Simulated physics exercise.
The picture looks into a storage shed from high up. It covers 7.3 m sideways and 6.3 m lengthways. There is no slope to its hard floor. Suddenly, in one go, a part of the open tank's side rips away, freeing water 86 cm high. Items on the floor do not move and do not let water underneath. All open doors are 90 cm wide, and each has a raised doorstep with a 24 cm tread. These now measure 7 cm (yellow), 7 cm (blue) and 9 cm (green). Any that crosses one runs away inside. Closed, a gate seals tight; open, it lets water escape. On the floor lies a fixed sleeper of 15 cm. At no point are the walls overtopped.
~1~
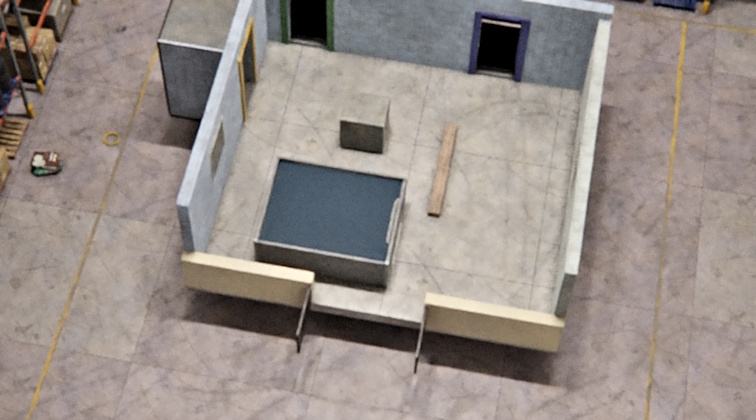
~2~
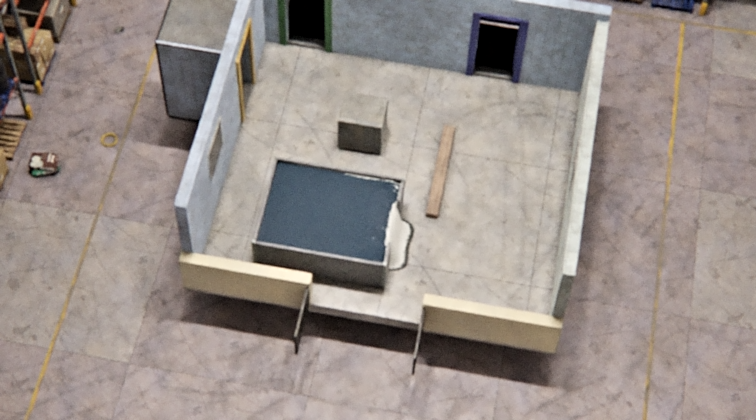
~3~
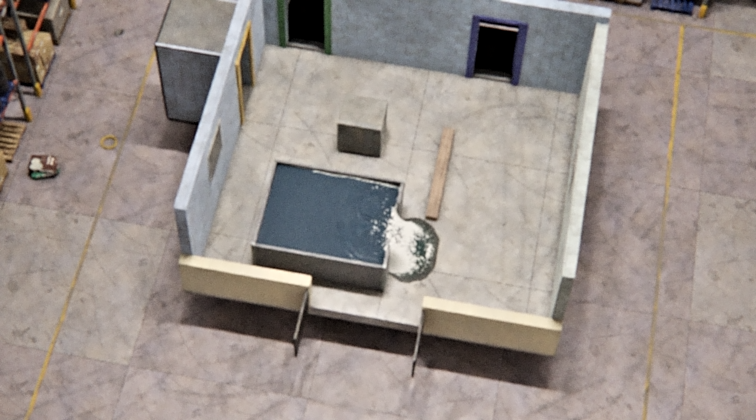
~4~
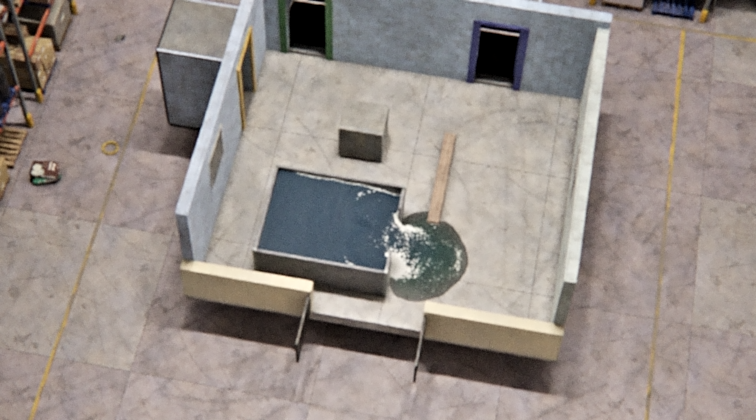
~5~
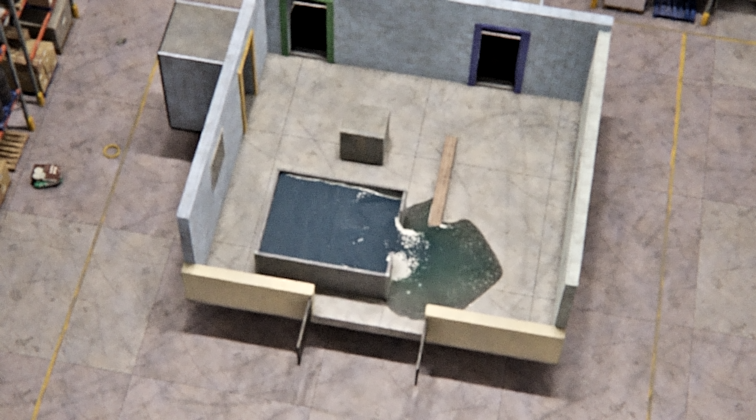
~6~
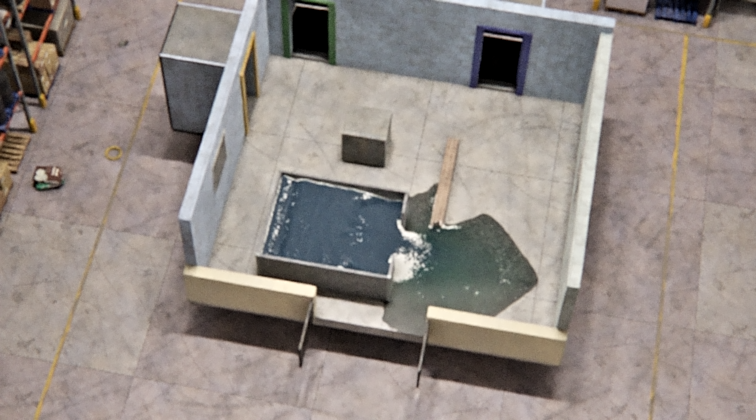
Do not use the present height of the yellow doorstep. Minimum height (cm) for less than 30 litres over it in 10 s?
Around 10.5 cm.
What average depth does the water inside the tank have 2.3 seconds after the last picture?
Around 45 cm deep on average.
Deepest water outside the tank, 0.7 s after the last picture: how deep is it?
Roughly 52 cm.
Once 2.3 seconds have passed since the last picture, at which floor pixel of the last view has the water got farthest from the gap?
Roughly at (580, 110) in the last view.
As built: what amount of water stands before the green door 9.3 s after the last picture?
13.5 cm.
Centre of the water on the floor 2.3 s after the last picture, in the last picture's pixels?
The balance point sits at roughly (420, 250).
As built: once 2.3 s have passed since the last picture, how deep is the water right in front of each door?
Reading in centimetres: Yellow = 0, blue = 1, green = 0.
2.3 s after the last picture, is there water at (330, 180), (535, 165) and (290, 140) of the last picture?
Okay, in order that's stayed dry, got wet and finally stayed dry.
Then, 0.7 s after the last picture water covers 30 % of the floor, deepest (52 cm) near (547, 347); it has not reached the yellow door.
Then, 2.3 s after the last picture water covers 35 % of the floor, deepest (35 cm) near (549, 331); it has not reached the yellow door.
Then, 9.3 s after the last picture water covers 95 % of the floor, deepest (18 cm) near (265, 72); 15 cm at the yellow door, 78 litres in over its 7 cm doorstep.
At the yellow door as built, the water peaked near 16 cm, 8.5 s after the last picture.
With a doorstep of 9 cm, 48 litres would have come in within the 10 s; with 12 cm, 16 litres. So under 30 litres takes about 10.5 cm.
